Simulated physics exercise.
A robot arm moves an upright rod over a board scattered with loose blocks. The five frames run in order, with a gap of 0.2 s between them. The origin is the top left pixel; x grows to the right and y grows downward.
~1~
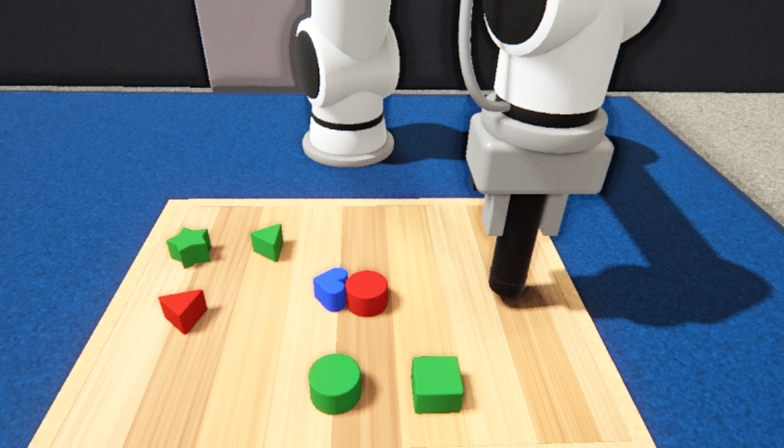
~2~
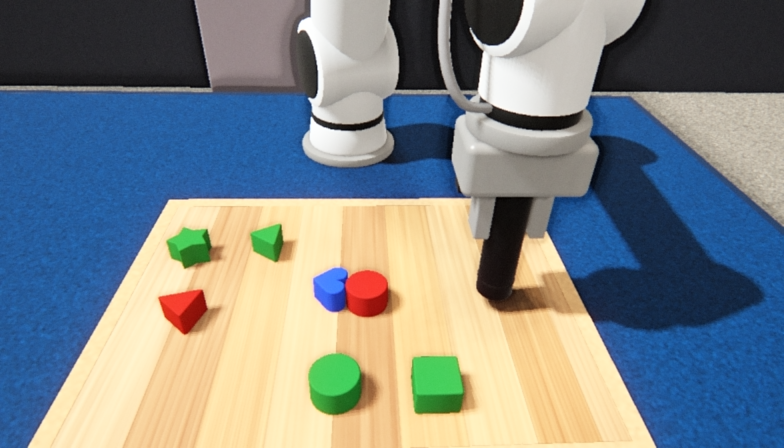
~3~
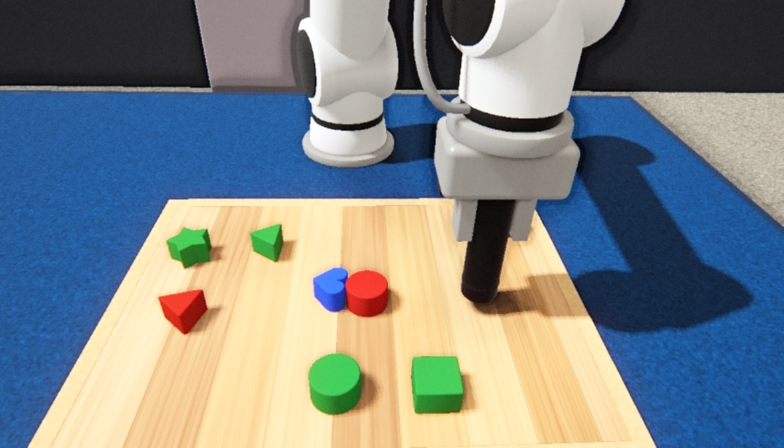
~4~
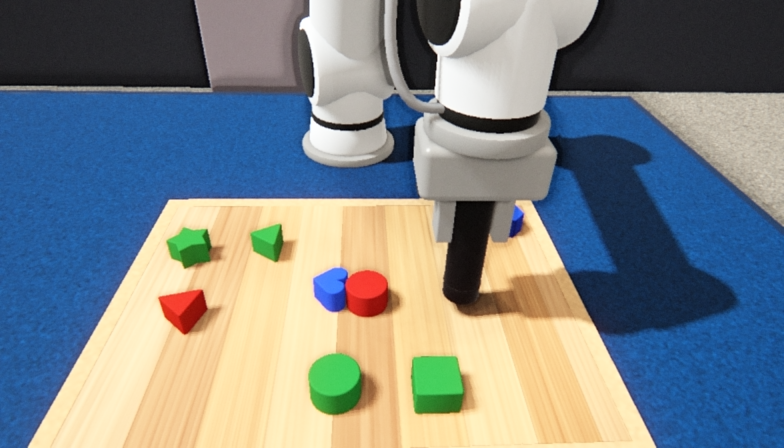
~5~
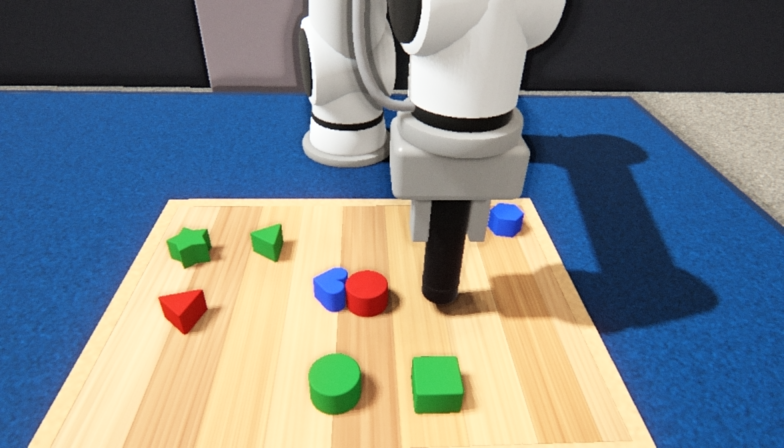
The clip shows a robot arm moving an upright black rod steadily left across a wooden board toward a red circle beside a blue heart block, uncovering another blue block behind it, while the scattered blocks stay still.
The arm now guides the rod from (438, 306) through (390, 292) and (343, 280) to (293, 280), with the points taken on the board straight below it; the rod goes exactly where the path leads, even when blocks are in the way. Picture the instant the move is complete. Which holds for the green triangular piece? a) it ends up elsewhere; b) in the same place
My answer is option b.
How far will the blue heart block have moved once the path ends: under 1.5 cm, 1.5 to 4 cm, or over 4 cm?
It gets moved over 4 cm.
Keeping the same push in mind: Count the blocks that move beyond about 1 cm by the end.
I count two.
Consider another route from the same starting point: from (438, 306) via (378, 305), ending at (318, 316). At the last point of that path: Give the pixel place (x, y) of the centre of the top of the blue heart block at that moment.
About (265, 266).
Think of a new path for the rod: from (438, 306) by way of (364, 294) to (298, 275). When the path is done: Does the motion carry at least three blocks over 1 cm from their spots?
No - that is not the case.
What follows on the original path. One third of the way, rod at (389, 278); blue heart block at (319, 280); red circle at (353, 282).
Two thirds of the way, rod at (342, 267); blue heart block at (283, 287), turned 20° anticlockwise; red circle at (318, 282).
At the end, rod at (291, 267); green triangular piece still; blue heart block at (264, 296), turned 30° anticlockwise; red circle at (298, 287).
